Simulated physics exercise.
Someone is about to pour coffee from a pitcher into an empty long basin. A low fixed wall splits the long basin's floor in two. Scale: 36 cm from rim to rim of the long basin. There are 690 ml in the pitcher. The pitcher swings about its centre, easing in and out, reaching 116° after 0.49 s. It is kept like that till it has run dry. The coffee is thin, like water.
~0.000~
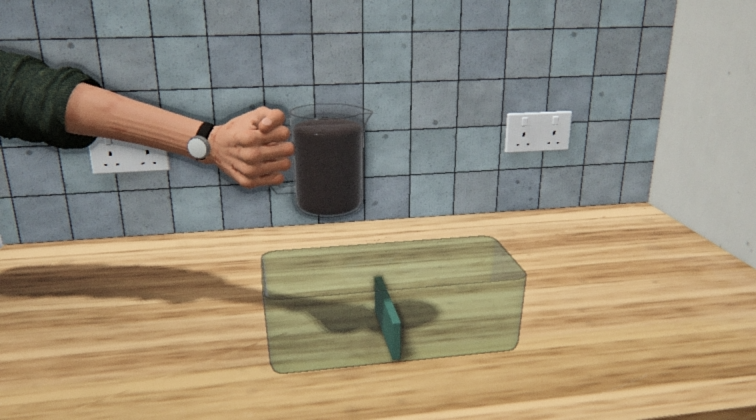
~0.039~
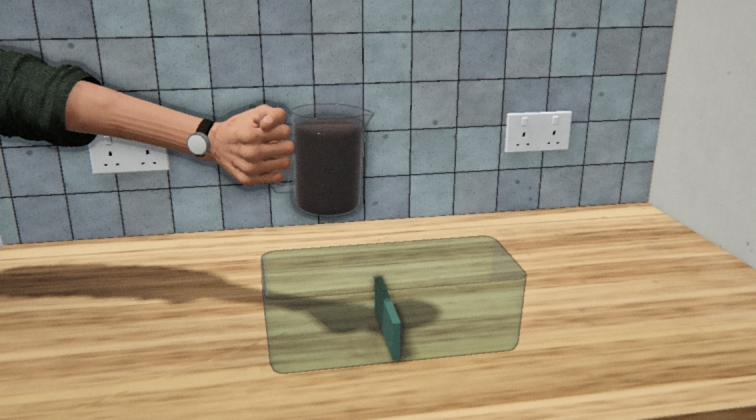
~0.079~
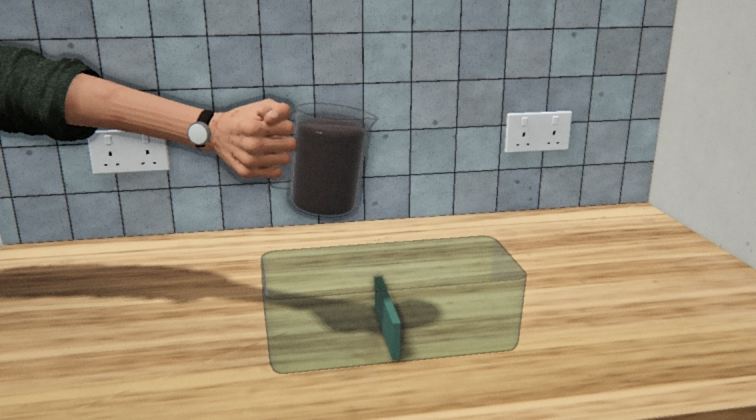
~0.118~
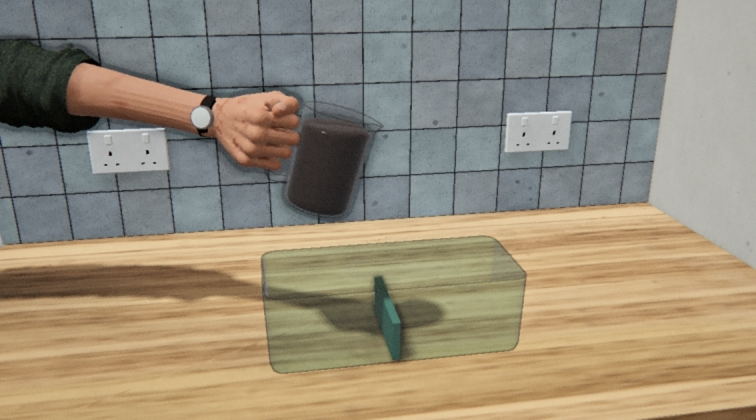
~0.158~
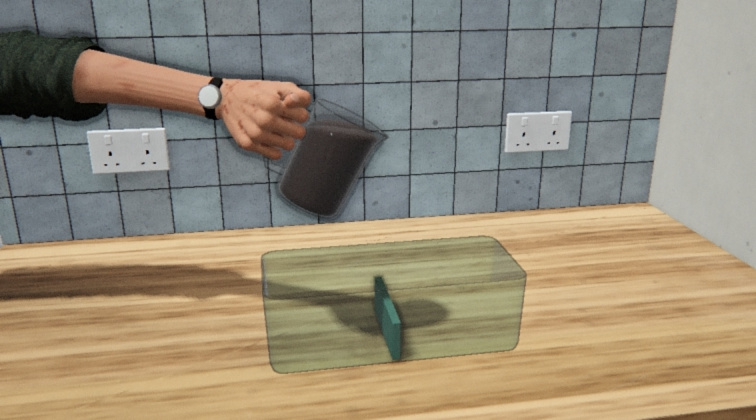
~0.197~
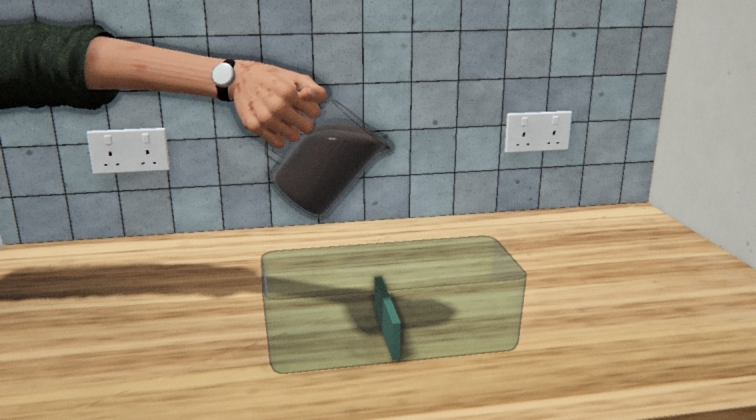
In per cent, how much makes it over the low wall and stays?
About 91 per cent.
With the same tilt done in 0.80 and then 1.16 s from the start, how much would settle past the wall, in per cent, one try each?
First 95, then 95 per cent.
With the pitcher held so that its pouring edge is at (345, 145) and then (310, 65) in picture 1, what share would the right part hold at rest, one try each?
In turn about 35 and 25 per cent.
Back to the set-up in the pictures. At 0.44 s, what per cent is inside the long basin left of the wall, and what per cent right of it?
Left about 0, right about 18.
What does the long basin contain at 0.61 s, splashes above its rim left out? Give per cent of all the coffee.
Some 68 per cent.
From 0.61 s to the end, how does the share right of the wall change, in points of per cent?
It goes up by about 24.
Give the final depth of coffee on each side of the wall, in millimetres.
Left about 0 mm, right about 24 mm.
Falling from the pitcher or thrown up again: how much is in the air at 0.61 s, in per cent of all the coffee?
About 22 per cent.
By 0.44 s the tilt is 112° and 52 per cent is still to pour, 0 is left of the wall and 18 right of it.
By 0.61 s the tilt is 116° and 10 per cent is still to pour, 0 is left of the wall and 68 right of it.
By 0.79 s the tilt is 116° and 1 per cent is still to pour, 2 is left of the wall and 89 right of it.
By 0.99 s the tilt is 116° and 0 per cent is still to pour, 3 is left of the wall and 91 right of it.
At rest 3 per cent lies left of the wall, 91 right of it and 5 outside.
